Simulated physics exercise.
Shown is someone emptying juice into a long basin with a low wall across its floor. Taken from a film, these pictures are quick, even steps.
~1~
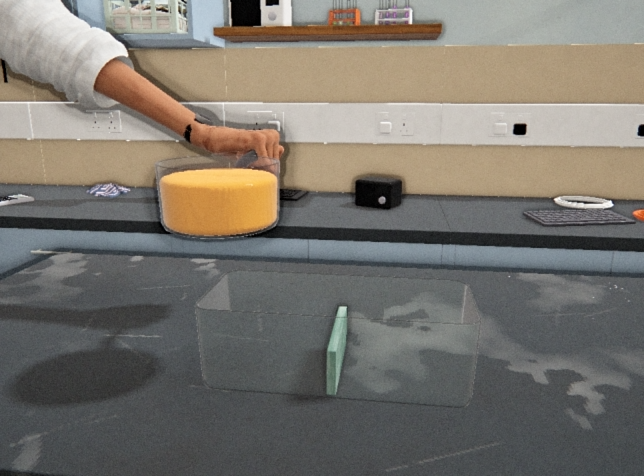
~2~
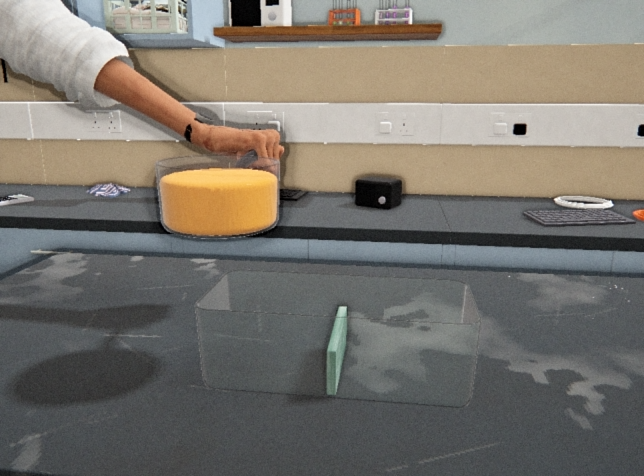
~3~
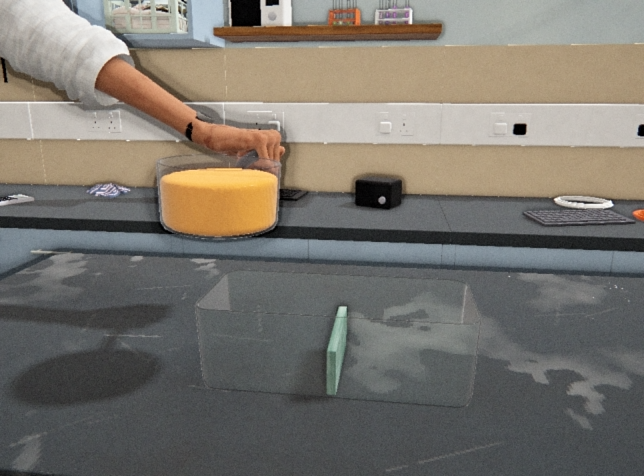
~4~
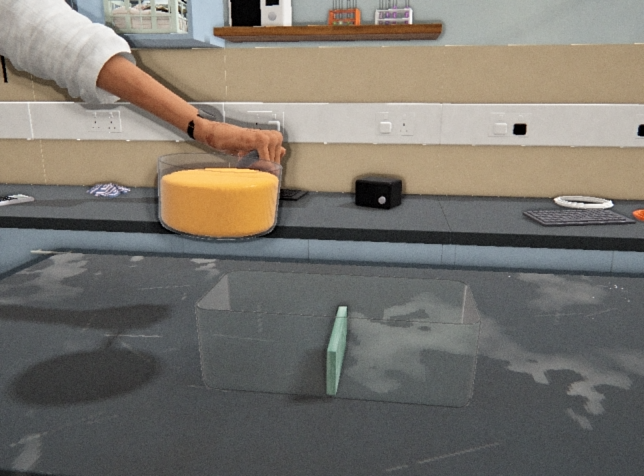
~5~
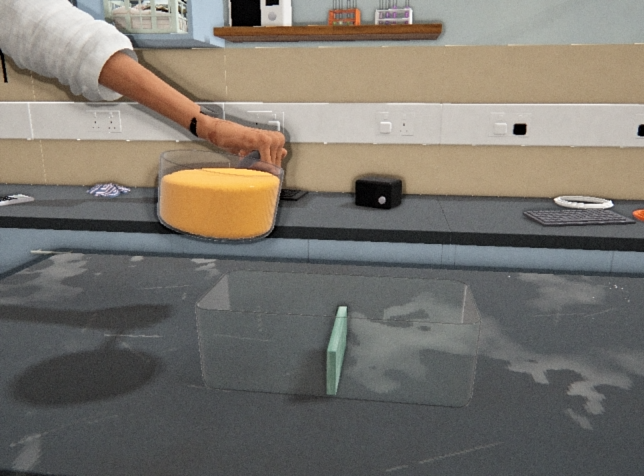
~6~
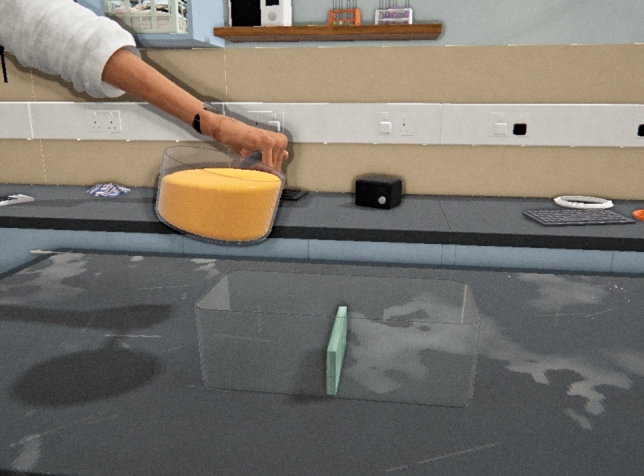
A hand in a white sleeve holds a clear round container of orange juice at the upper left, above a dark worktop in a lab-like room seen from the front. On the near surface stands a long transparent basin with a low pale-green wall across its floor, a small black box behind. The container starts level, then gradually tilts slightly rightward while the camera stays still.
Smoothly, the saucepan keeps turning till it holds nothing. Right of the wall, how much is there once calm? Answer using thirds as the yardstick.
Under a third of it.
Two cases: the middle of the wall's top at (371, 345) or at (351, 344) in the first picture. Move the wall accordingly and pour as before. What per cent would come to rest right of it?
15 % and 20 %, roughly.
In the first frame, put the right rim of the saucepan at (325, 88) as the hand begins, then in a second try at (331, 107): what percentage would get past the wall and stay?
First try: Near 80 percent; second try: Near 80 percent.
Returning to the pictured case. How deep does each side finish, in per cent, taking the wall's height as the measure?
Once it is still, the left part shows 60 per cent and the right part 10.
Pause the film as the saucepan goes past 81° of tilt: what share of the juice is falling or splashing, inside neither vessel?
Some 35 per cent, I'd say.
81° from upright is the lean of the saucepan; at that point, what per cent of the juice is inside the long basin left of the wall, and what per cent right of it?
Roughly 10 per cent on the left, roughly 5 per cent on the right.
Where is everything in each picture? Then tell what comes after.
In the first picture, it leans 0°; its right rim is at (277, 164); the juice meets the walls at (167, 175) and (277, 178); the long basin's rim runs from (212, 288) to (473, 302); the wall's top is at (338, 328).
In the second picture, it leans 1°; its right rim is at (277, 165); the juice meets the walls at (167, 175) and (277, 178).
In the third picture, it leans 2°; its right rim is at (278, 167); the juice meets the walls at (168, 175) and (277, 178).
In the fourth picture, it leans 5°; its right rim is at (280, 170); the juice meets the walls at (168, 175) and (278, 179).
In the fifth picture, it leans 10°; its right rim is at (281, 175); the juice meets the walls at (169, 175) and (279, 181).
In the sixth picture, it leans 15°; its right rim is at (283, 181); the juice meets the walls at (169, 175) and (281, 181).
A moment on, the saucepan is tipped on its side and 47 per cent is still to pour, 11 is left of the wall and 6 right of it.
Next, the saucepan is tipped right over and 4 per cent is still to pour, 68 is left of the wall and 18 right of it.
Then the saucepan is tipped right over and 0 per cent is still to pour, 77 is left of the wall and 18 right of it.
Later the saucepan is tipped right over and 0 per cent is still to pour, 77 is left of the wall and 18 right of it.
Finally, 77 per cent lies left of the wall, 18 right of it and 5 outside.
